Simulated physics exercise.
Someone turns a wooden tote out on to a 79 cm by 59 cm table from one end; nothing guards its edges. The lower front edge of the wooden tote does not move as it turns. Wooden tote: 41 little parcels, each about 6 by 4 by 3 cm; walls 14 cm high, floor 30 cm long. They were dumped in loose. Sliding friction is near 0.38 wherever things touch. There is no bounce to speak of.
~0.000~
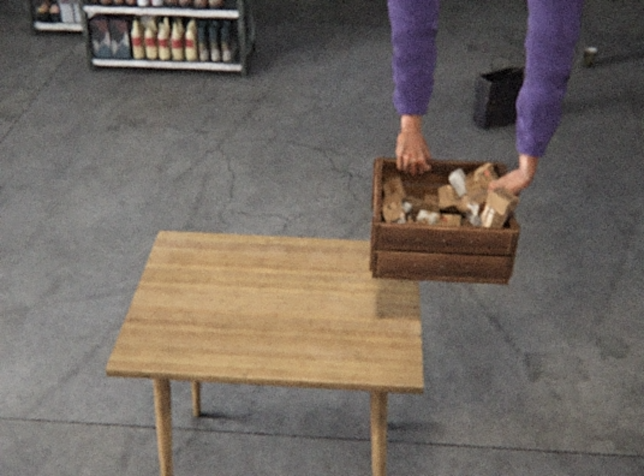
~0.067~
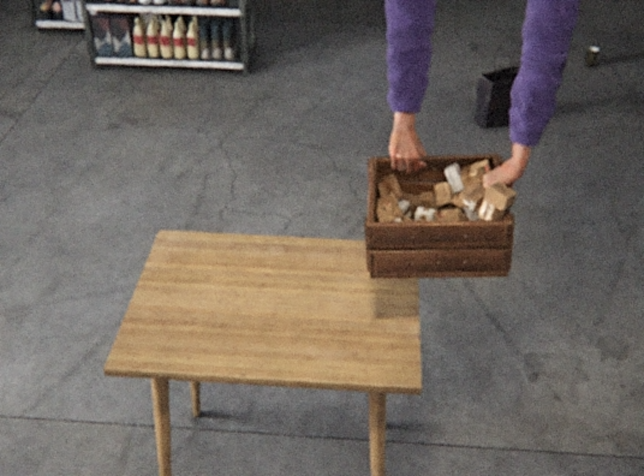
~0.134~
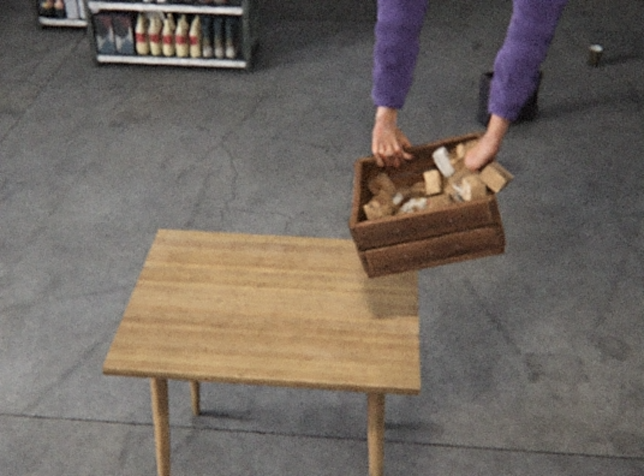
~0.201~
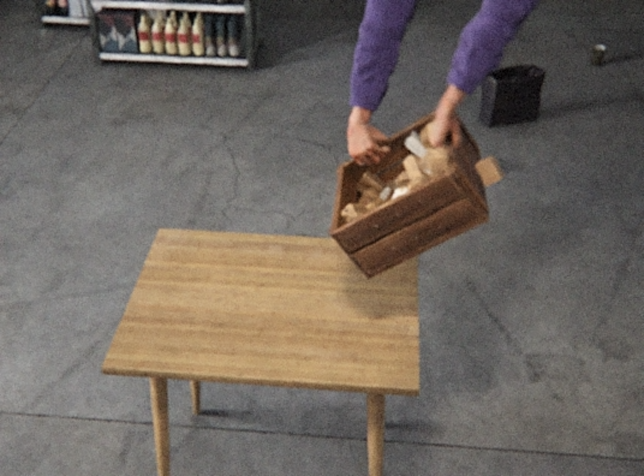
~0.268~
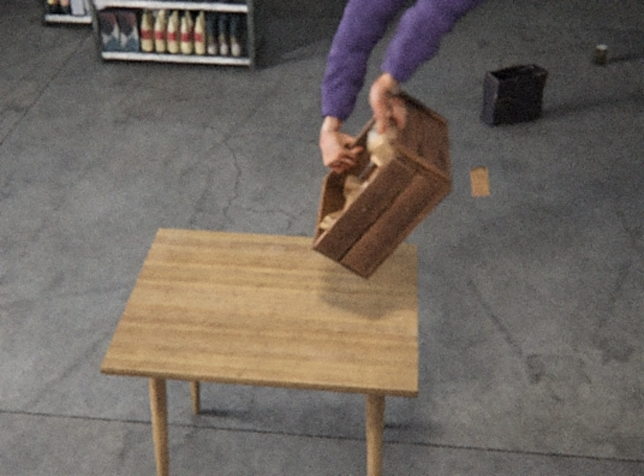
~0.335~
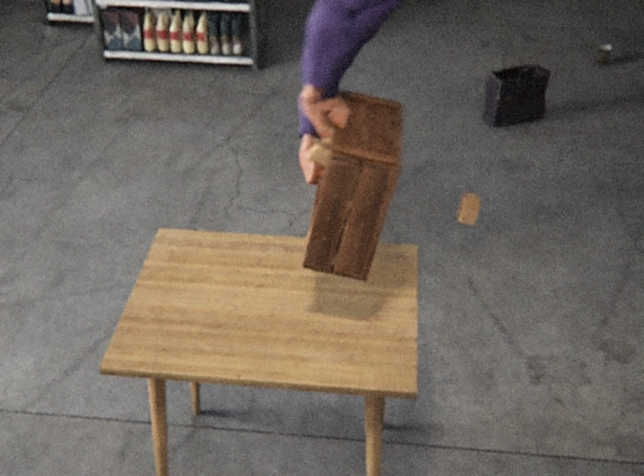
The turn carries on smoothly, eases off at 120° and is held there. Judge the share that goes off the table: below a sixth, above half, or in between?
In the end from a sixth to a half of them are off the table.
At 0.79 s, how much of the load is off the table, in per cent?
Some 5 per cent by then.
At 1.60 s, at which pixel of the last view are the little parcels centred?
Around (203, 295).
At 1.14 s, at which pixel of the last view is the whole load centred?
At about (203, 294).
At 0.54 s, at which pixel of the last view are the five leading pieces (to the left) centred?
Around (189, 232).
After 0.54 s, tilt 120°; 14 still in the wooden tote, 6 on the table top and 21 in the air.
After 0.79 s, tilt 120°; 35 on the table top, 2 over the left end of the table, 1 over the table's other edges and 3 in the air.
After 1.14 s, tilt 120°; 30 on the table top, 10 over the left end of the table and 1 over the table's other edges.
When it is over (at 1.60 s), 30 on the table top, 10 over the left end of the table and 1 over the table's other edges. Asked share, 11 of 41, 27 per cent.
